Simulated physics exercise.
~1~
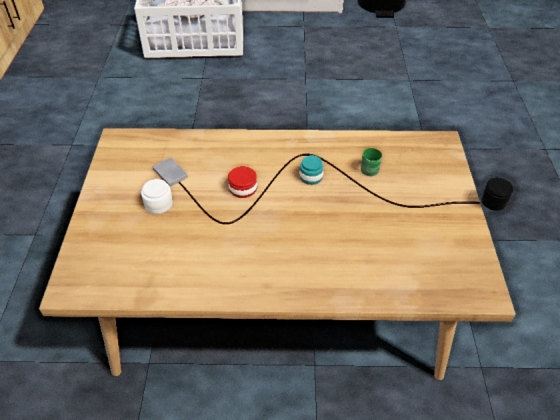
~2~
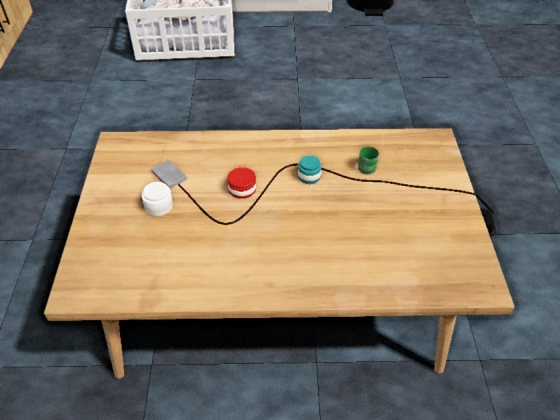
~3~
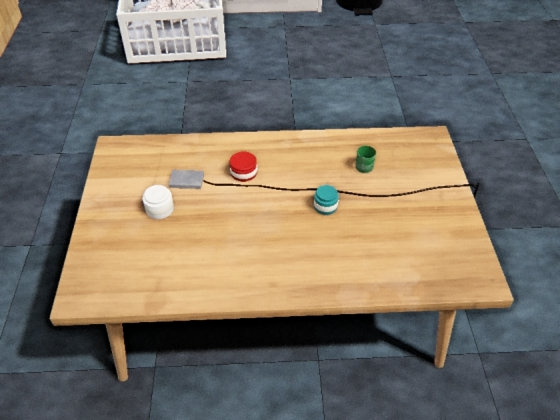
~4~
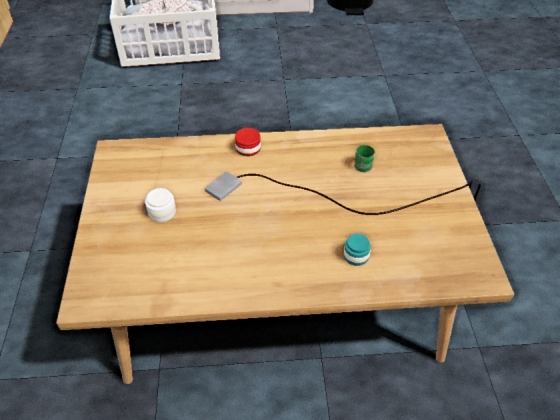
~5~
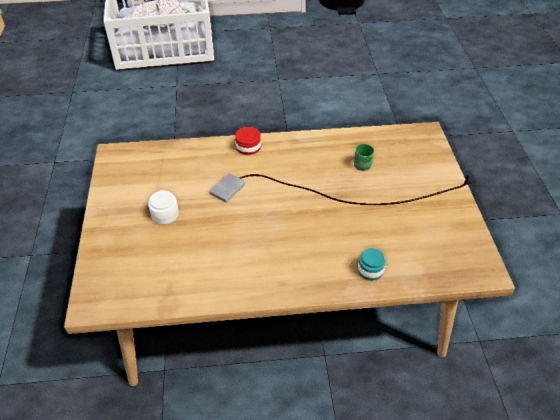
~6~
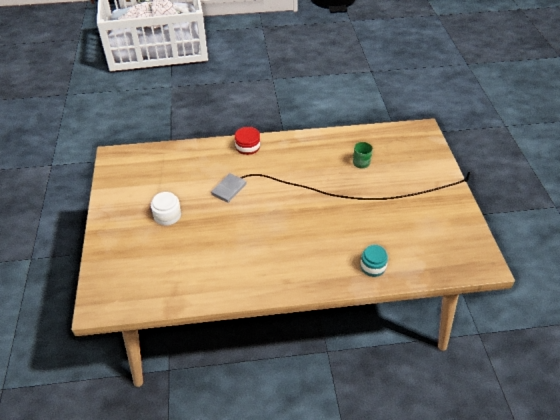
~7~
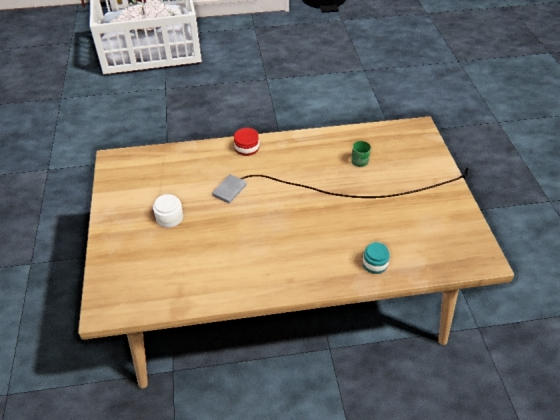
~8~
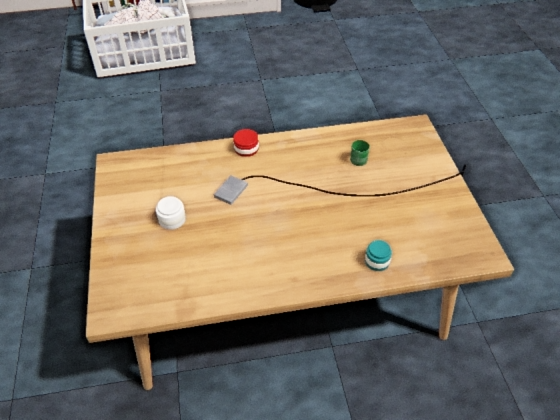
Black speaker dropping off a table's right edge, its cable tugging the grey phone rightward and sweeping the teal and red jars apart.
